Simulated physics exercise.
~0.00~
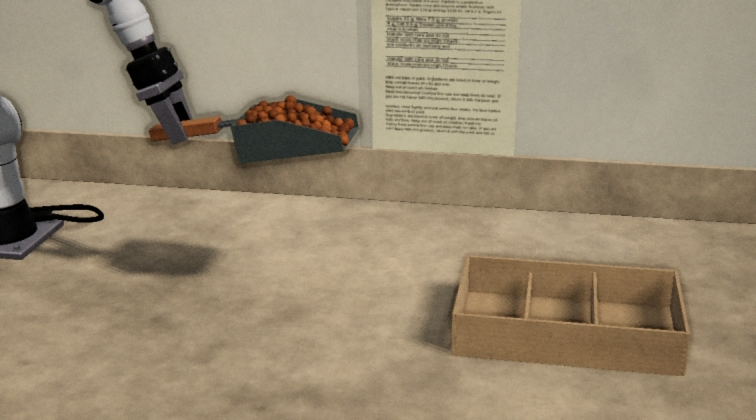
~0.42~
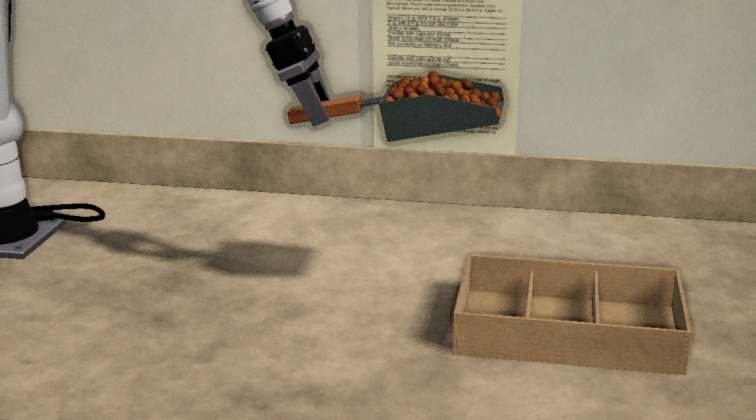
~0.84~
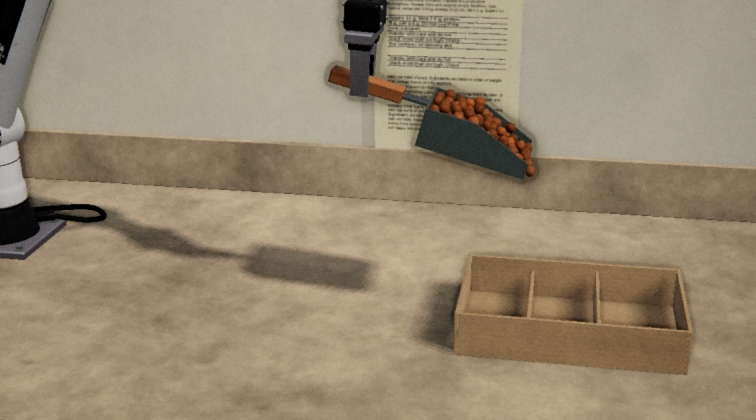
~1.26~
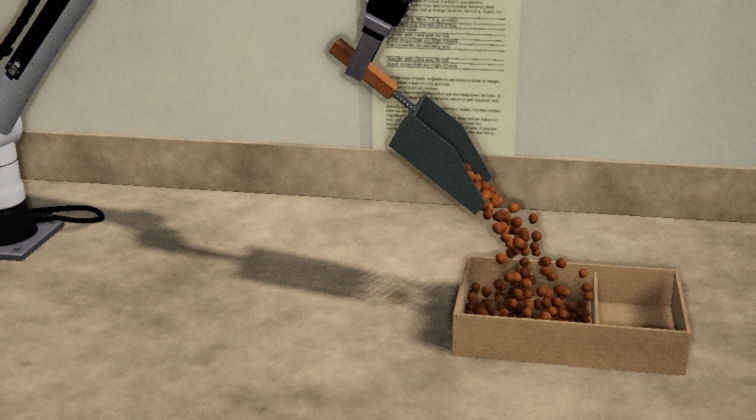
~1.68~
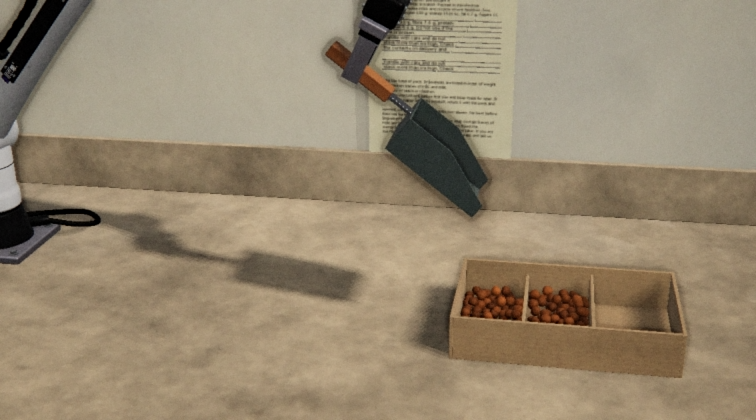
A robot arm carries a scoop right and tips brown nuts into a box's left and middle compartments.
